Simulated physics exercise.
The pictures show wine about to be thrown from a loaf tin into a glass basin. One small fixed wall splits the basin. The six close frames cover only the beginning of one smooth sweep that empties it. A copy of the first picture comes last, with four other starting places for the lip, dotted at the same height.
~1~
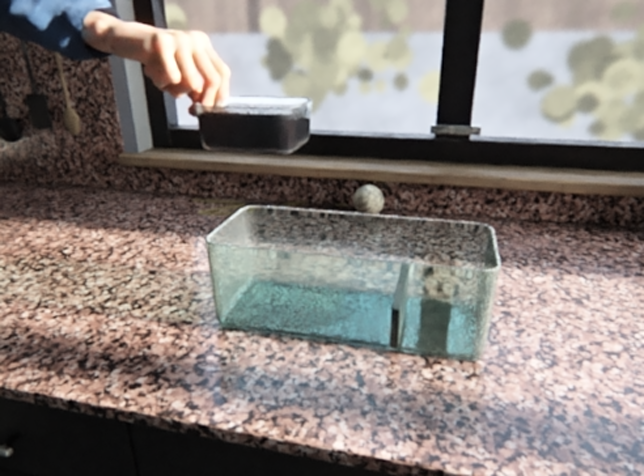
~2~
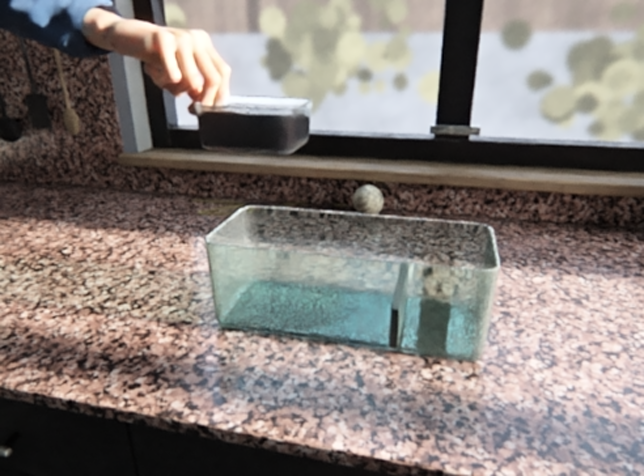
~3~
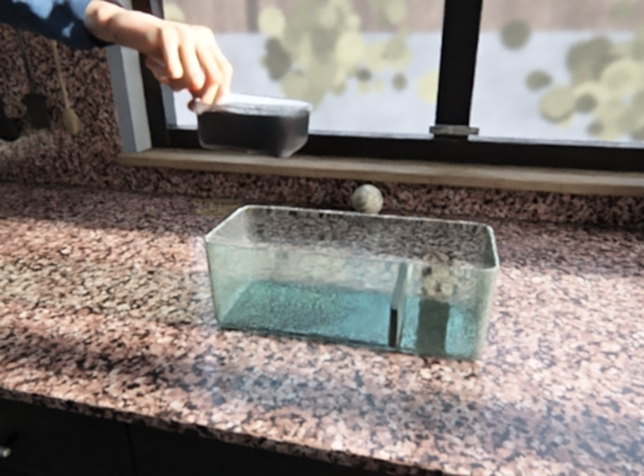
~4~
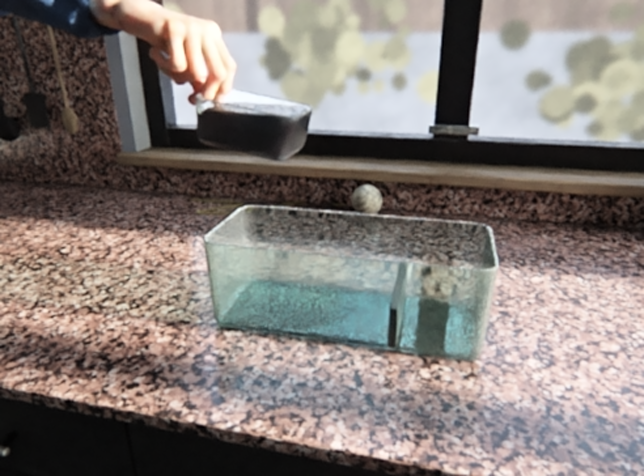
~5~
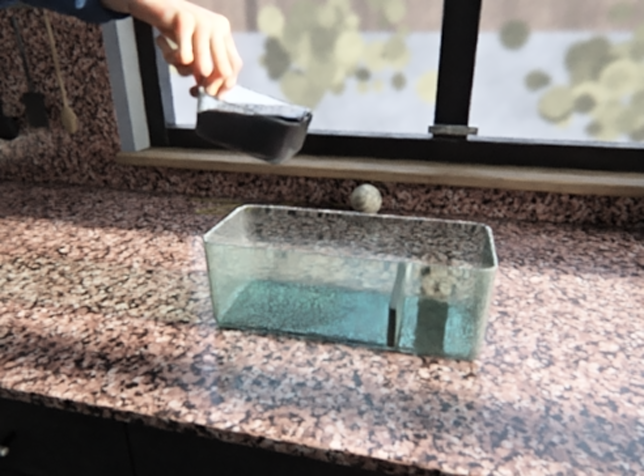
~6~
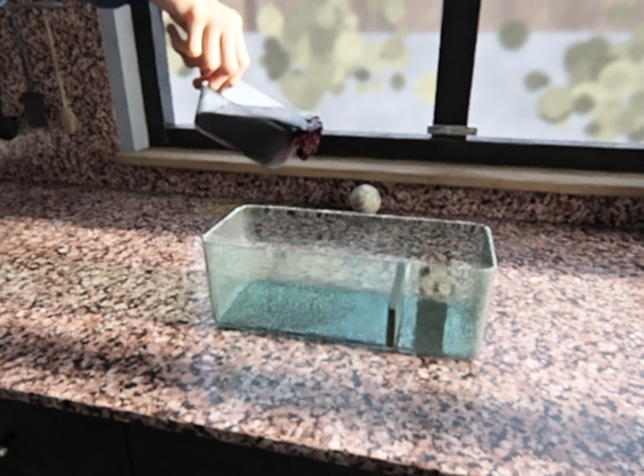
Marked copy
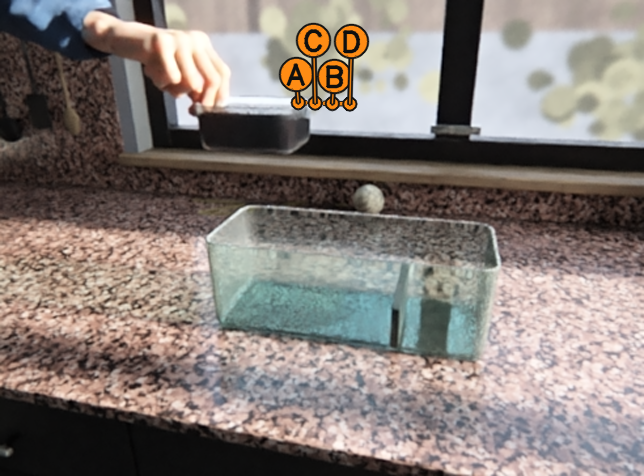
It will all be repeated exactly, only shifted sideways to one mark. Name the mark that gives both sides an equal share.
Take D.
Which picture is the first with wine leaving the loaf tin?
Picture 5.
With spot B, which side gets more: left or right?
The left one.
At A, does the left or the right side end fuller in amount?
The left side.
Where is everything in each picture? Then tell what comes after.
The first frame shows upright, lip at (302, 102); basin from (218, 320) to (483, 357); top of the wall at (402, 282); nothing has left yet.
The second frame shows upright, lip at (302, 103); nothing has left yet.
The third frame shows tipped about 5°, lip at (302, 106); nothing has left yet.
The fourth frame shows tipped about 10°, lip at (303, 111); nothing has left yet.
The fifth frame shows tipped about 17°, lip at (304, 118); wine is over the lip, down to (304, 118).
The sixth frame shows tipped about 26°, lip at (304, 126); wine is over the lip, down to (307, 154).
In orange, A at (298, 102); B at (332, 103); C at (315, 103); D at (349, 104).
With A, about 97 % ends left of the wall and 2 % right of it.
With B, about 92 % ends left of the wall and 7 % right of it.
With C, about 98 % ends left of the wall and 2 % right of it.
With D, about 48 % ends left of the wall and 51 % right of it.
